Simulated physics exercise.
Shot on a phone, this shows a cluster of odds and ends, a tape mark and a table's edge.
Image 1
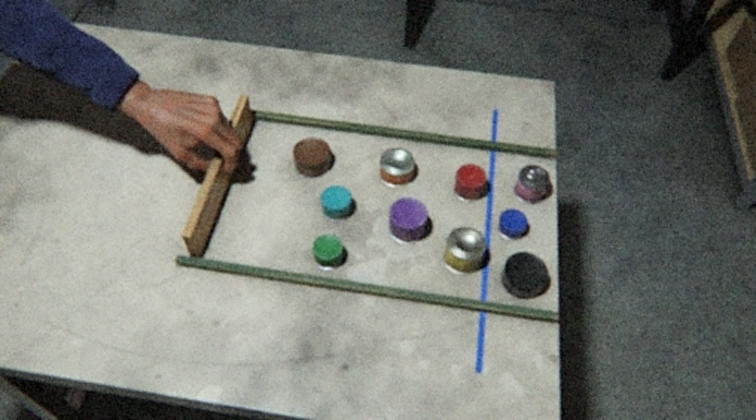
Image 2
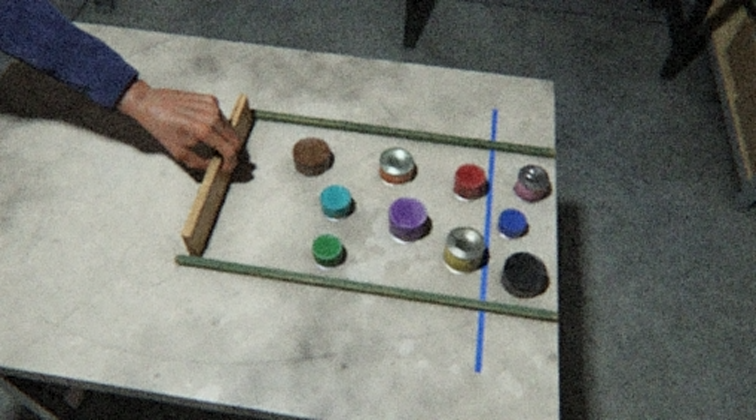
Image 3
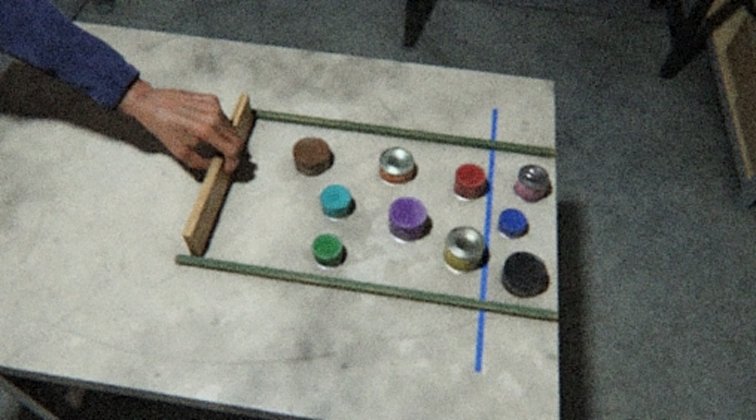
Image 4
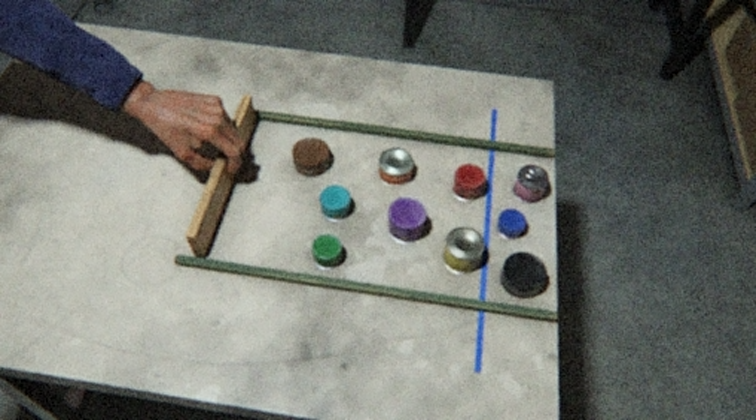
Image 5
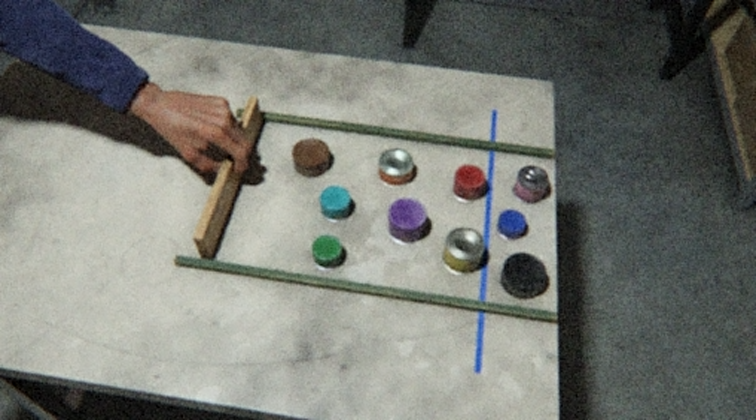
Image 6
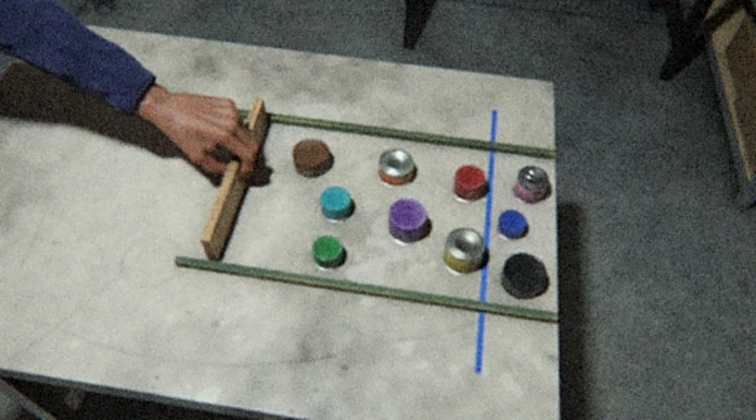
A hand slides a wooden board slightly right toward scattered colourful pots, which stay still.
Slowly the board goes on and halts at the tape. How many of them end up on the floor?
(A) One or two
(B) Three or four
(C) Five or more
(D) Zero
Answer: A.
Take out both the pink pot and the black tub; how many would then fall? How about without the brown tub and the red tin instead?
0, then 1.
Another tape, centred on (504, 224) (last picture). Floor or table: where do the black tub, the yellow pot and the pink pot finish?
Going in order, the black tub goes off the edge, then the yellow pot keeps its spot, then the pink pot goes off the edge.
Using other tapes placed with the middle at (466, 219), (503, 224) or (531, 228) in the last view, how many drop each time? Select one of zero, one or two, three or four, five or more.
Lab note - count at each position: Zero; one or two; 5 or more.
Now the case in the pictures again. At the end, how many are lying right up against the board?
The count in contact is 4.
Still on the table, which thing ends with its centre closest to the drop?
That would be the orange tin.
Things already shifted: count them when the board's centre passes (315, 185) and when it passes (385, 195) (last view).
1 and 6.
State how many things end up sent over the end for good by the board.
Count of fallen: 2.
Early on, none off yet; pink pot at rest near (531, 185); black tub at rest near (523, 276); blue pot at rest near (511, 225).
Finally, the number that fall off is one or two; lost, black tub and pink pot.
